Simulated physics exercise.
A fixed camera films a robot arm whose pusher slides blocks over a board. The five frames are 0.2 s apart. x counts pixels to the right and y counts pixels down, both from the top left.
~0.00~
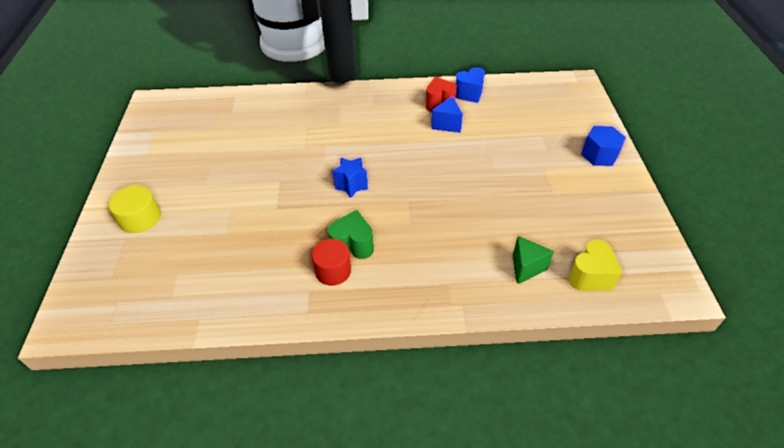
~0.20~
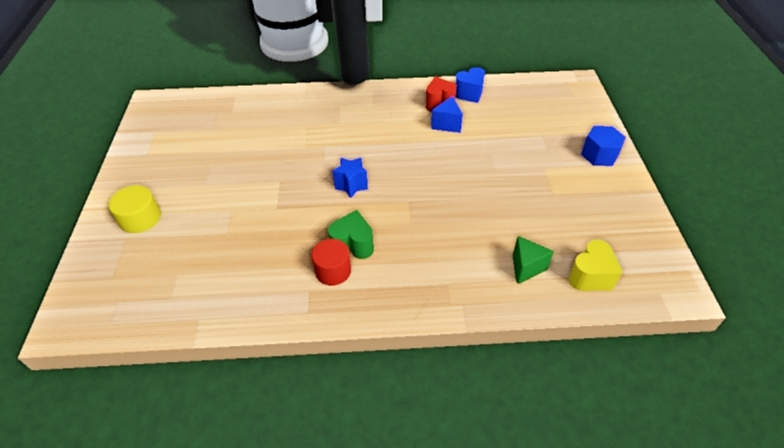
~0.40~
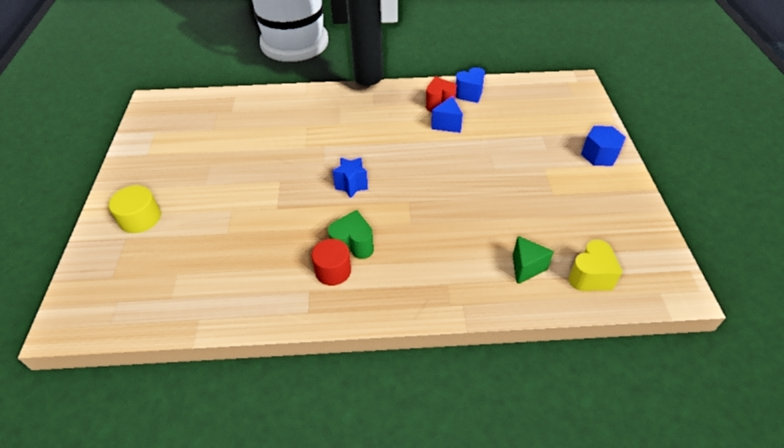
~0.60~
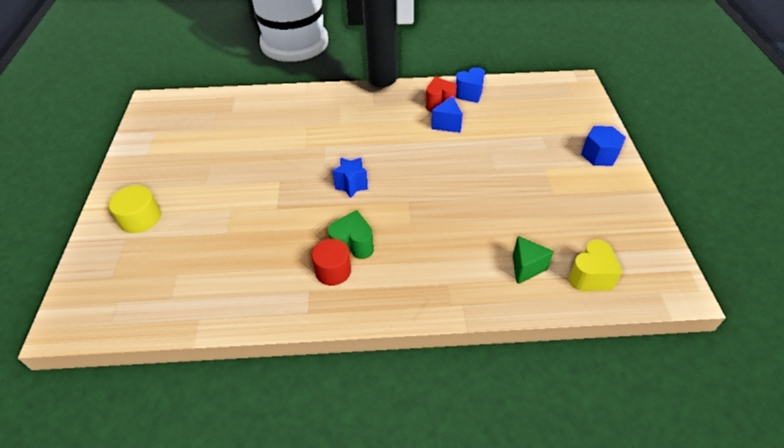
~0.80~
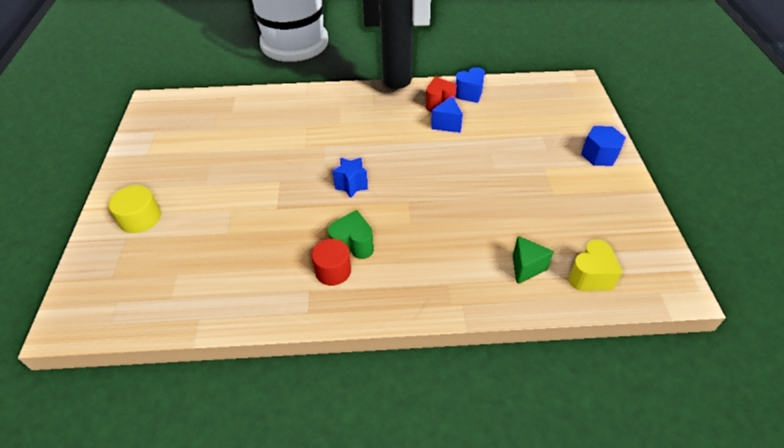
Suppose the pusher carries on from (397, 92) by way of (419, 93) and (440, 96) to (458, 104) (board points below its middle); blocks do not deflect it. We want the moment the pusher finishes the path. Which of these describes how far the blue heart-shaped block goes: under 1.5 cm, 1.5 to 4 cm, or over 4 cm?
The blue heart-shaped block ends up a moderate distance away, 1.5 to 4 cm.
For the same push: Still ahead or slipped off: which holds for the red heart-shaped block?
Pushed along.
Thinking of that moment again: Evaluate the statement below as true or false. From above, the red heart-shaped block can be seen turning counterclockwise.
It is false.
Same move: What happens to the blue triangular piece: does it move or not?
Somewhere new.
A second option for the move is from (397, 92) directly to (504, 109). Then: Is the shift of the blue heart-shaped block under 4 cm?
No
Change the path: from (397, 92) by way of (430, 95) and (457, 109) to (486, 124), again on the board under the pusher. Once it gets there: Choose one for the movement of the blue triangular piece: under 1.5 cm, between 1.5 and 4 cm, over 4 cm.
The 1.5 to 4 cm band.
What follows on the original path. Halfway along, pusher at (430, 84); red heart-shaped block at (446, 88), turned 25° clockwise.
At the end, pusher at (459, 94); red heart-shaped block at (471, 100), turned 50° clockwise; blue triangular piece at (452, 111), turned 45° clockwise; blue heart-shaped block at (486, 77), turned 45° anticlockwise.
